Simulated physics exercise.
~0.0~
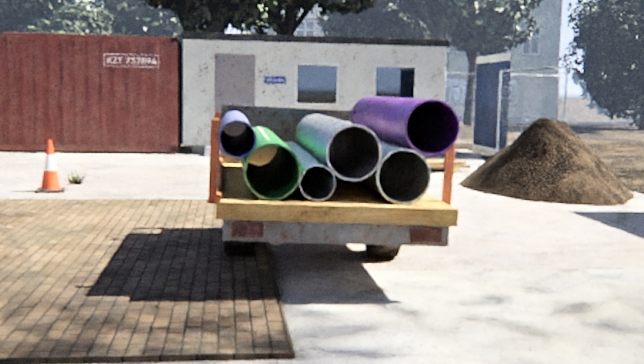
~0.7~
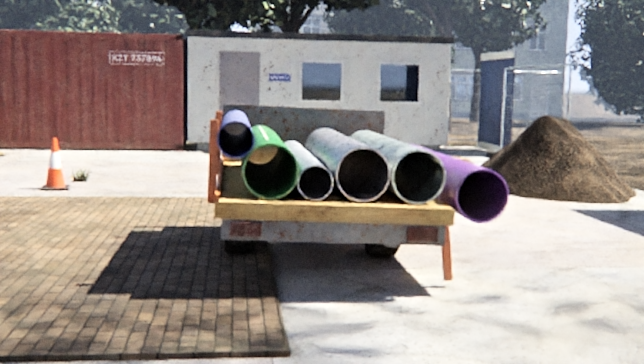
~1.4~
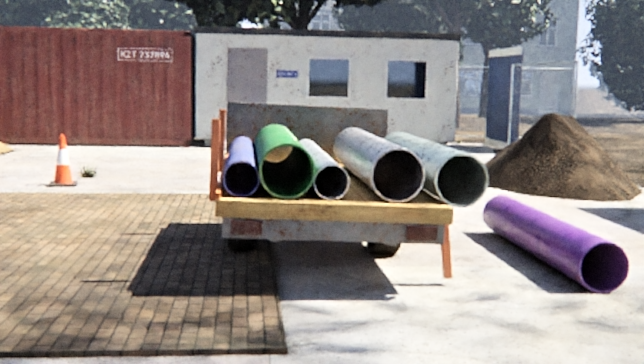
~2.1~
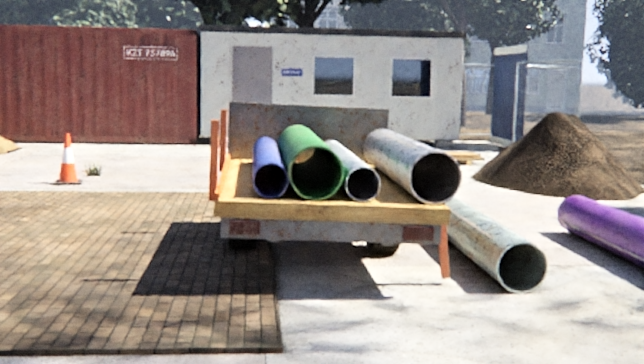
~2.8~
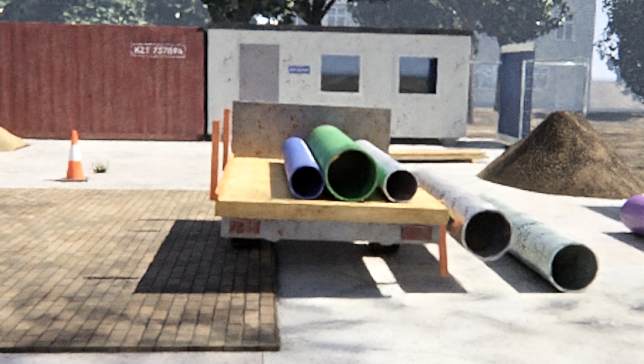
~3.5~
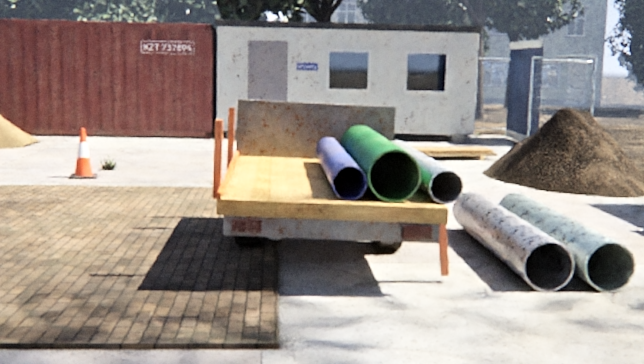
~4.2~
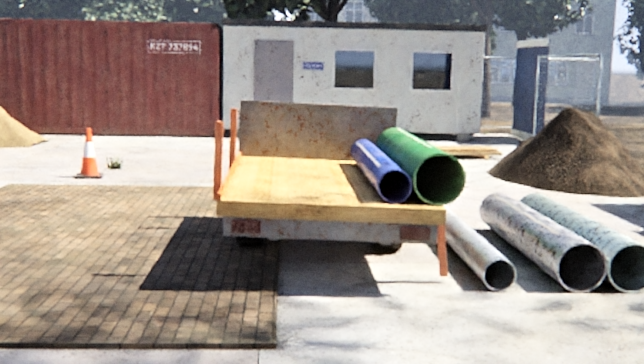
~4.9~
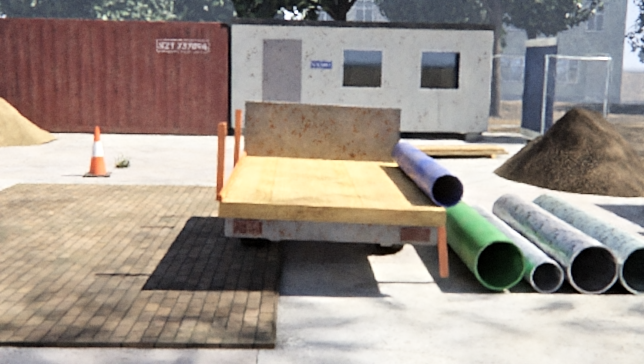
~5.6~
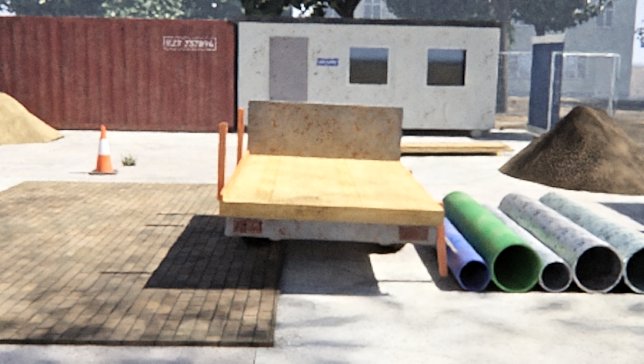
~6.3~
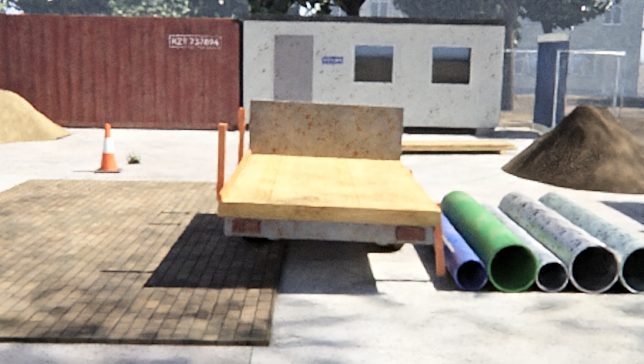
A purple pipe dropped off the right side of a flat trailer when the posts there swung down, then the grey, green and blue pipes rolled after it one by one, leaving the deck empty and a row of pipes lying on the ground.
